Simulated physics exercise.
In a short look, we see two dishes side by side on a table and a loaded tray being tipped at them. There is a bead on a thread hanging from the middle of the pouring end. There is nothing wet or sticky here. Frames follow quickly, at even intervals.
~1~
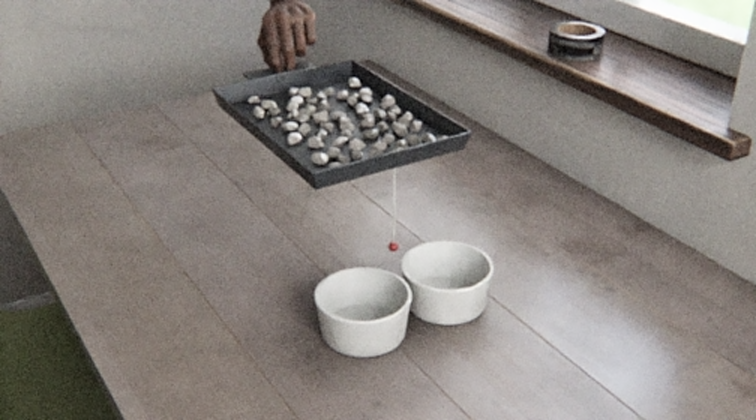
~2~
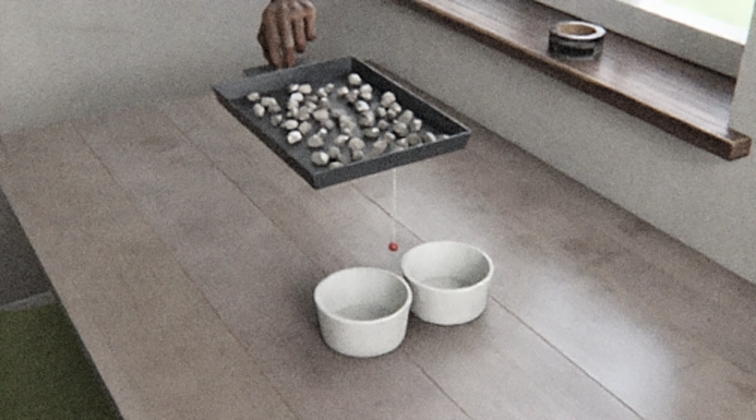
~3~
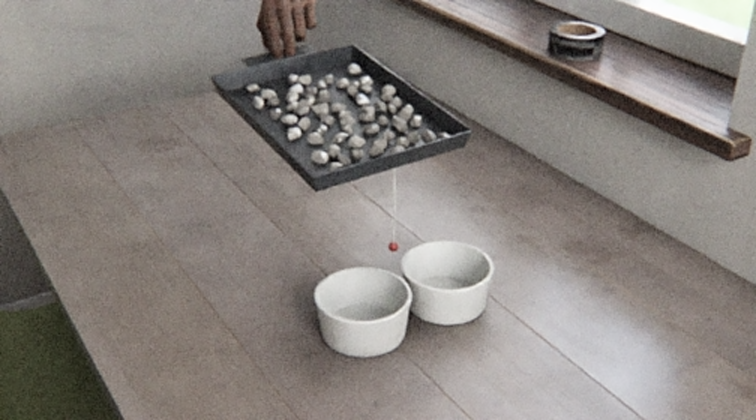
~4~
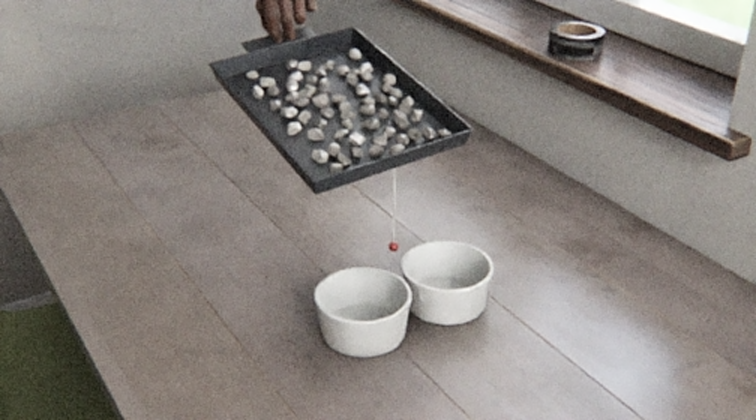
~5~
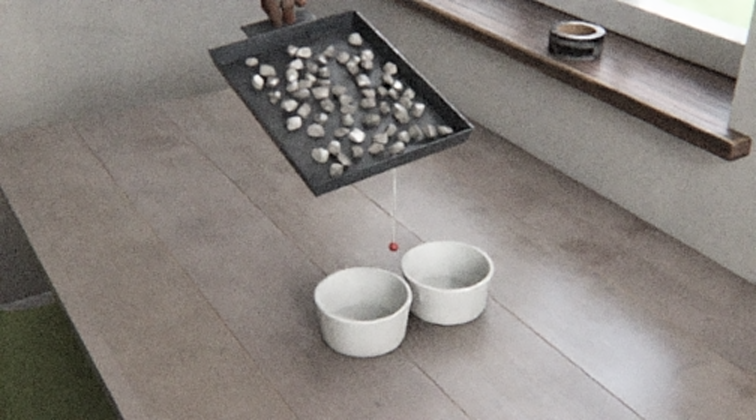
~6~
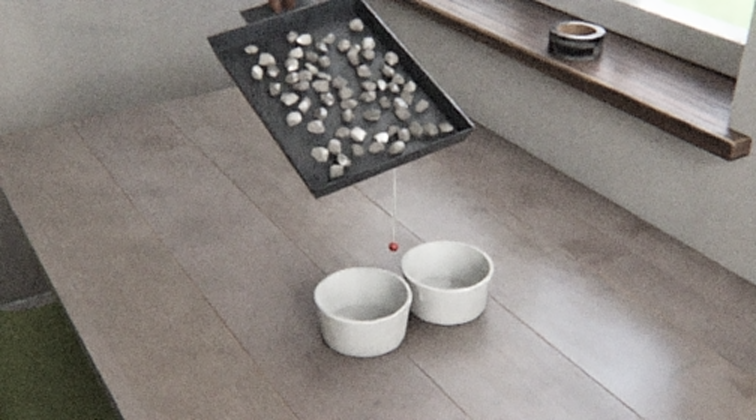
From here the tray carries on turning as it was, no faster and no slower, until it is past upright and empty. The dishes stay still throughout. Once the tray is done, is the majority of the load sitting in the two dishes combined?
Yes, the majority is there.
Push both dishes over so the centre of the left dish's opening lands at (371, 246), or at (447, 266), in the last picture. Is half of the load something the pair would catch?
Short of half and then Short of half.
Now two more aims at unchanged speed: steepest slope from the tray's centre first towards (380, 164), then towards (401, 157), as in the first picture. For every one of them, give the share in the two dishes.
I'd put it at some 80 % and then some 70 %.
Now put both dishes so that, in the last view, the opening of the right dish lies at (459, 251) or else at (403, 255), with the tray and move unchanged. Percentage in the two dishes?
Close to 50 in a hundred, then close to 60 in a hundred.
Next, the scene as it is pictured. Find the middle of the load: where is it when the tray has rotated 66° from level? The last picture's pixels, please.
Roughly at (357, 147).
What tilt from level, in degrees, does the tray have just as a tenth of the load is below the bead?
Approx. reading: About 85°.
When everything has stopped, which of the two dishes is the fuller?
That would be the leftward one.
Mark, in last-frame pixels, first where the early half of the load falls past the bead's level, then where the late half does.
First near (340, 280), later near (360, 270).
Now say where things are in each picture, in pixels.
In the first frame, corners of the pouring end (315, 170) and (465, 131), level; middle of the load (344, 122), bits of gravel; left dish (387, 333); right dish (473, 301); bead on its thread (393, 247).
In the second frame, corners of the pouring end (315, 171) and (465, 131), level; middle of the load (344, 120).
In the third frame, corners of the pouring end (316, 173) and (465, 129), tipped barely, lowest at the left corner; middle of the load (345, 114).
In the fourth frame, corners of the pouring end (316, 177) and (466, 128), tipped a little, lowest at the left corner; middle of the load (345, 107).
In the fifth frame, corners of the pouring end (316, 181) and (467, 127), tipped clearly, lowest at the left corner; middle of the load (345, 99).
In the sixth frame, corners of the pouring end (316, 185) and (468, 126), tipped clearly, lowest at the left corner; middle of the load (345, 92), just a few on the move; left dish (387, 333); right dish (473, 301).
Just after the last frame, tray tipped steeply; every one on the tray.
A moment on, tray tipped past a quarter turn; roughly a quarter on the tray; roughly a third in the left dish; just a few in the right dish; about a tenth outside both; roughly a quarter in the air.
Further on, tray tipped past a quarter turn; roughly two thirds in the left dish; about a tenth in the right dish; roughly a quarter outside both.
When it is over, tray tipped past a quarter turn; roughly two thirds in the left dish; about a tenth in the right dish; roughly a quarter outside both.
